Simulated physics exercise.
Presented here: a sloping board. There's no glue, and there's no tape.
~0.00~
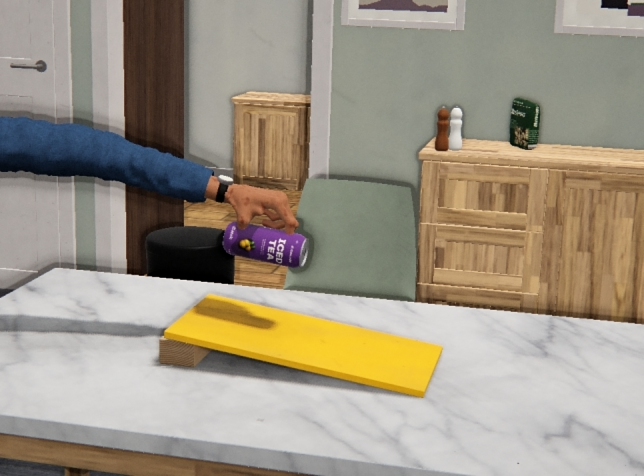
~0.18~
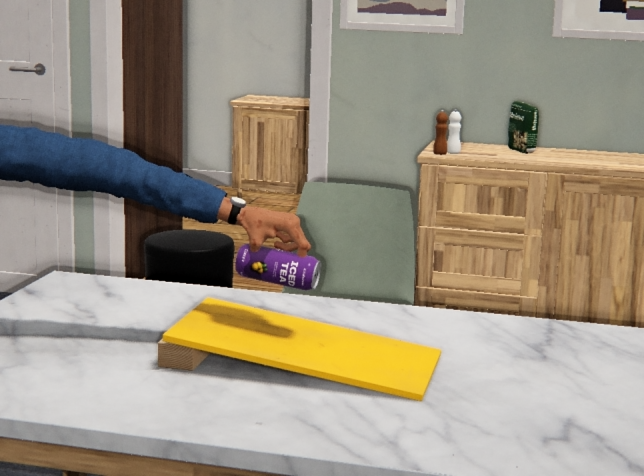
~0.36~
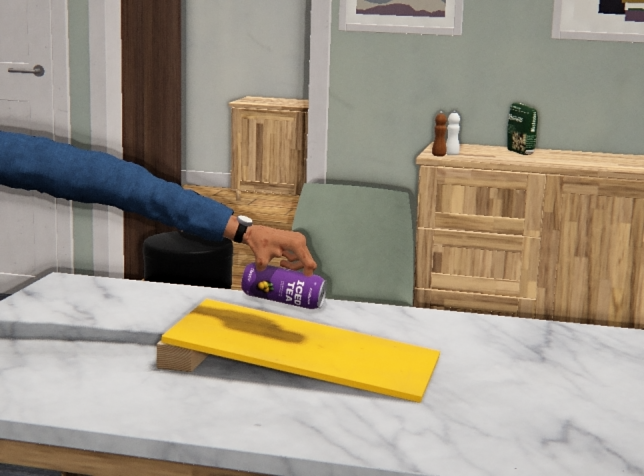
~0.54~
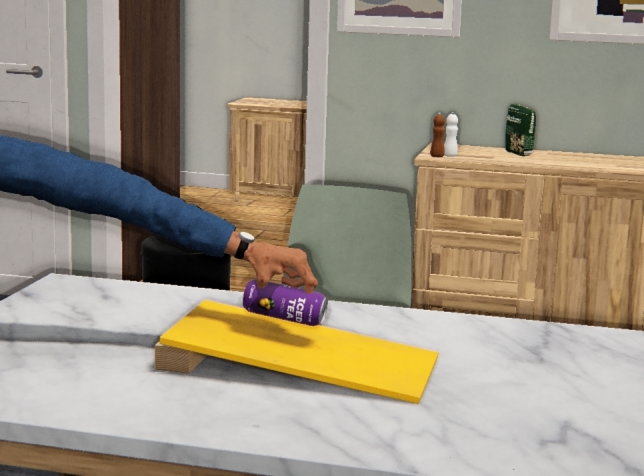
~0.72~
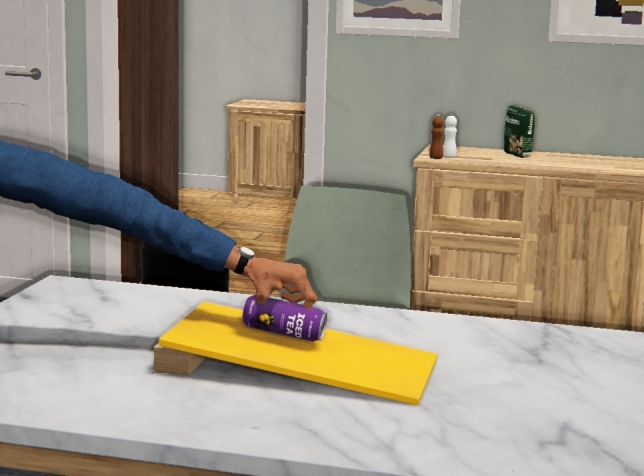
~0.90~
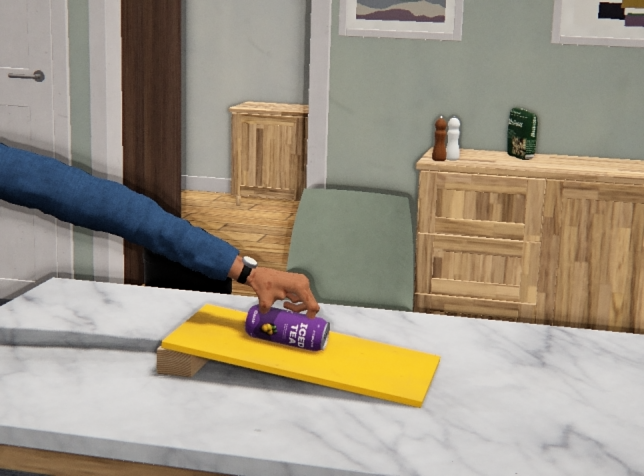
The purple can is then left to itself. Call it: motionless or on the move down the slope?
Motionless.
After 1.20 s, no change.
After 1.60 s, purple can resting near (287, 328).
In the end (1.9 s), it is unmoved. At the end, from the last picture's camera, purple can near (287, 328). The purple can stays where it is put.
